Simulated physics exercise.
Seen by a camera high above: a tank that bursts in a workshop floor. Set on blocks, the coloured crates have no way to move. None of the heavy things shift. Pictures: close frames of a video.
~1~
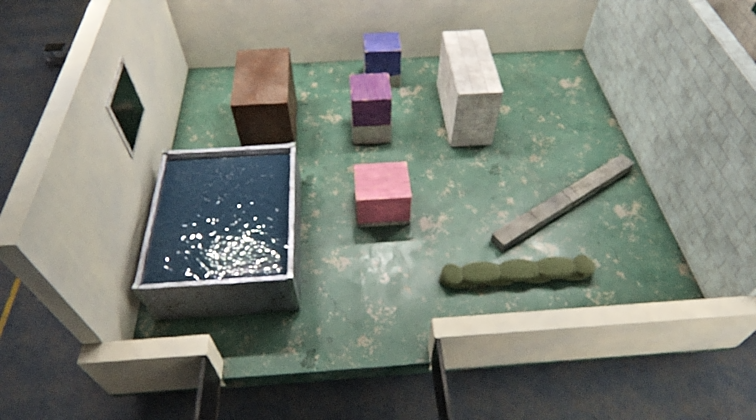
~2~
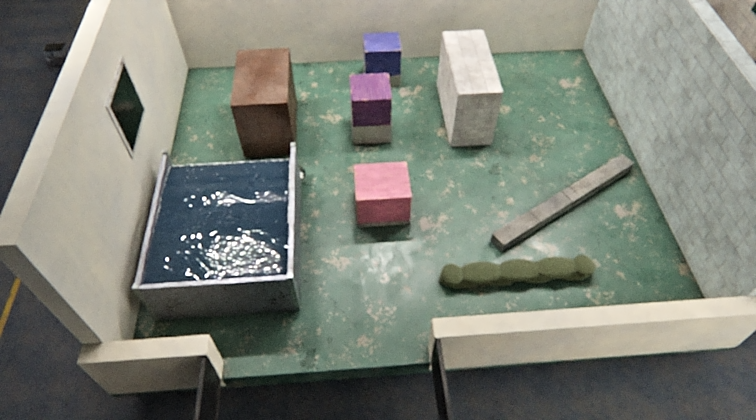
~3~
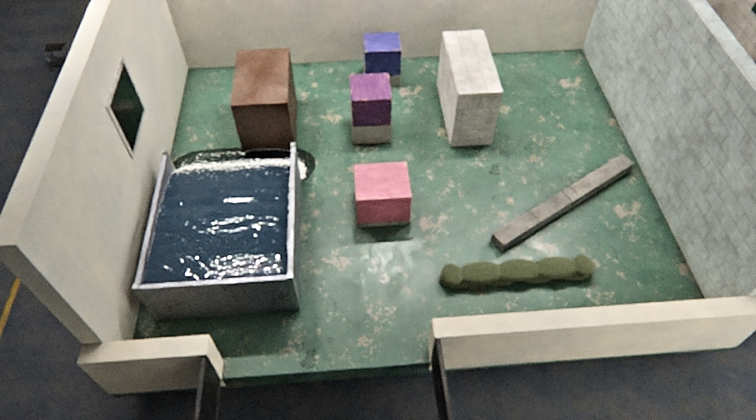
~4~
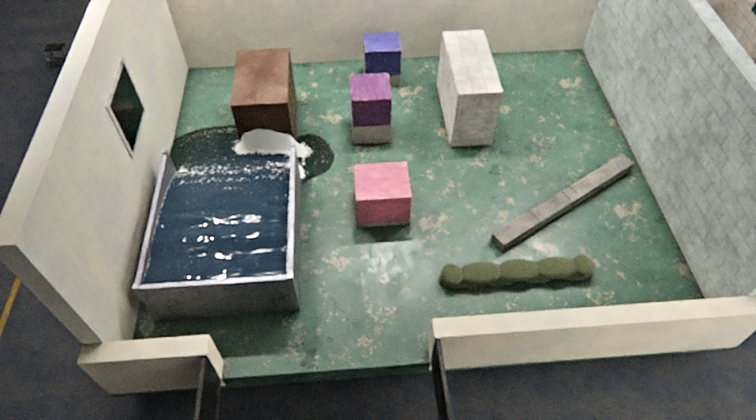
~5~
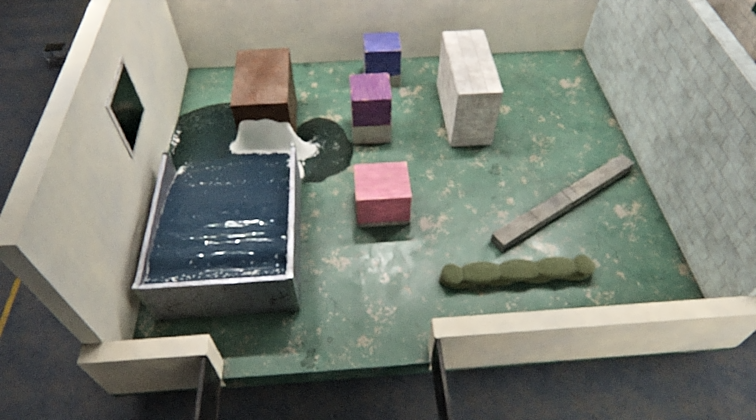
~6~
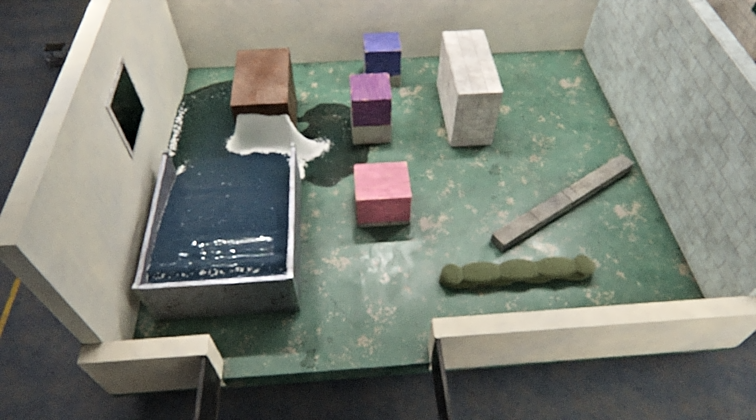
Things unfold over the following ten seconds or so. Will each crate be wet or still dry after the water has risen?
Afterwards the blue crate is wet, the pink crate is wet, the purple crate is still dry.
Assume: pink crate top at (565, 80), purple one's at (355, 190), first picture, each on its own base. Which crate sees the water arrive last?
One in pink, last.
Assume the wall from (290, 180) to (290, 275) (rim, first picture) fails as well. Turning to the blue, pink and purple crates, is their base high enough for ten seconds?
Result: Blue crate is left untouched, pink crate gets overtopped, purple crate is left untouched.
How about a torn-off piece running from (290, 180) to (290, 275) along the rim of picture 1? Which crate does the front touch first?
My pick is the pink-painted one.
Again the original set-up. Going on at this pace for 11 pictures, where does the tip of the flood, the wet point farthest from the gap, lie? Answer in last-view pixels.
Estimated pixel: (549, 144).
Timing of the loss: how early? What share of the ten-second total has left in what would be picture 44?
About 0 per cent.
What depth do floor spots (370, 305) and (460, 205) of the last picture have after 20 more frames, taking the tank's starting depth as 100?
I reckon it's around 0 and then 2 in a hundred.
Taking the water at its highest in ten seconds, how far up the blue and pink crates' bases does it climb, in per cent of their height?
In order: 170% and 170%.
A moment on, water covers 25 % of the floor; the blue crate water round its plinth, the pink crate water round its plinth, the purple crate water round its plinth.
Next, water covers 35 % of the floor; the blue crate water round its plinth, the pink crate water round its plinth, the purple crate water round its plinth.
Then, water covers 50 % of the floor; the blue crate water round its plinth, the pink crate water round its plinth, the purple crate water round its plinth.
Later, water covers 75 % of the floor; the blue crate water round its plinth, the pink crate water round its plinth, the purple crate water round its plinth.
In the end, water covers 90 % of the floor; the blue crate was topped, the pink crate was topped, the purple crate stayed above the water.
